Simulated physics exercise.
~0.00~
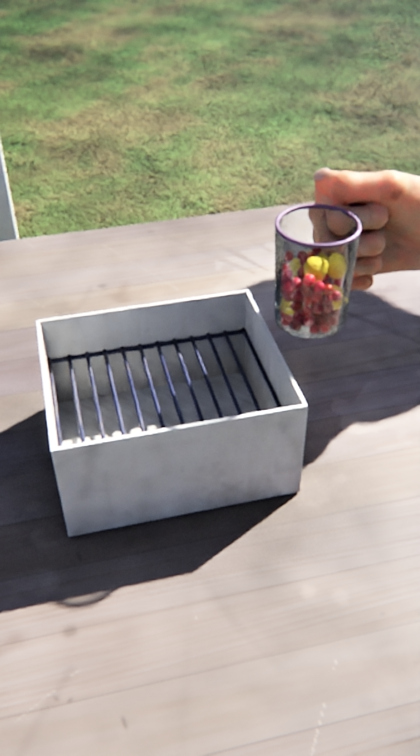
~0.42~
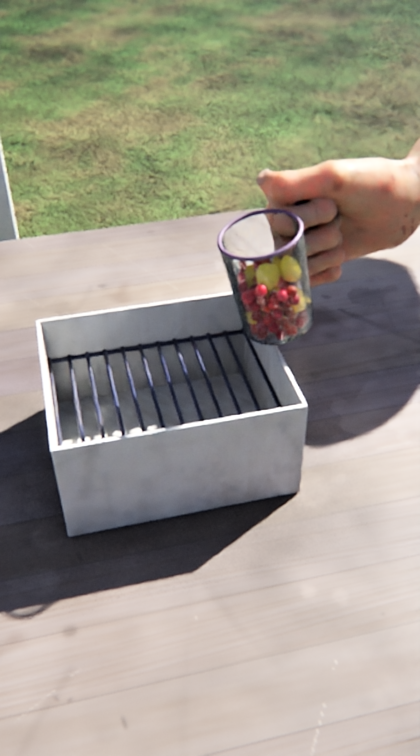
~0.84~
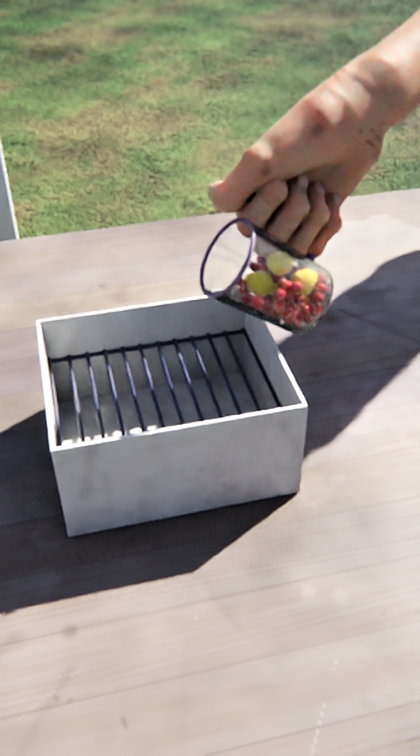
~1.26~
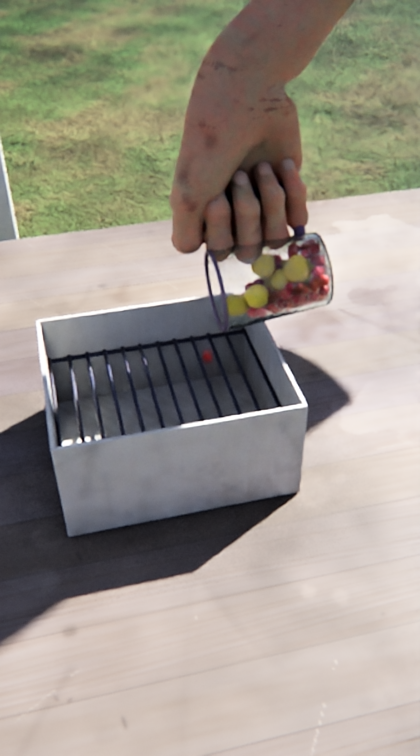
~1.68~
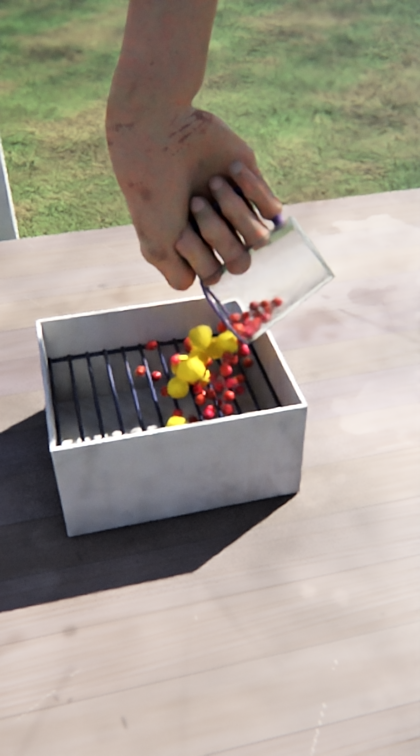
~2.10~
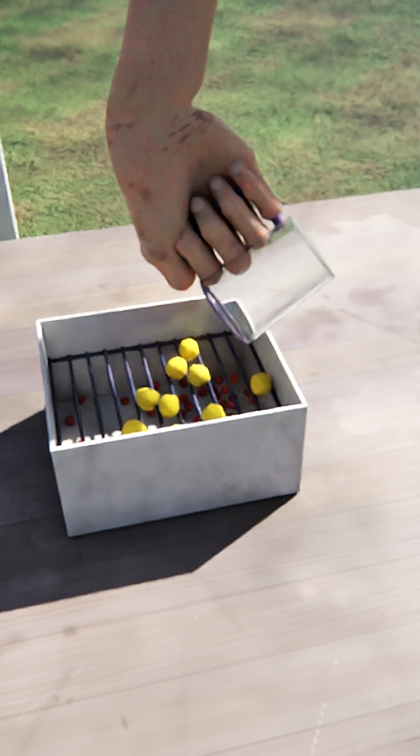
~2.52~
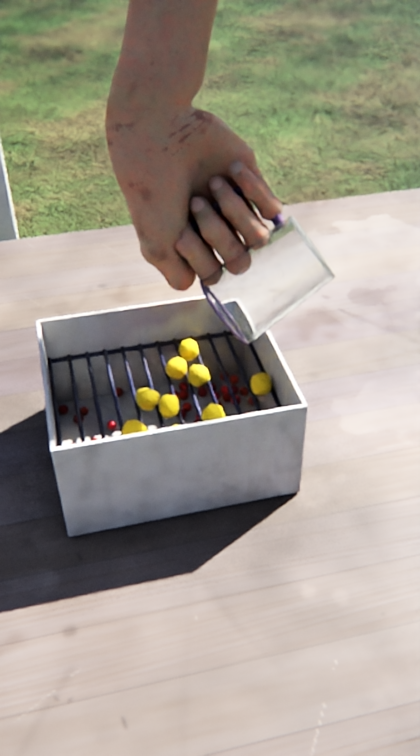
A hand tips a clear cup over dark wires, where yellow pieces stay and red pieces drop through.
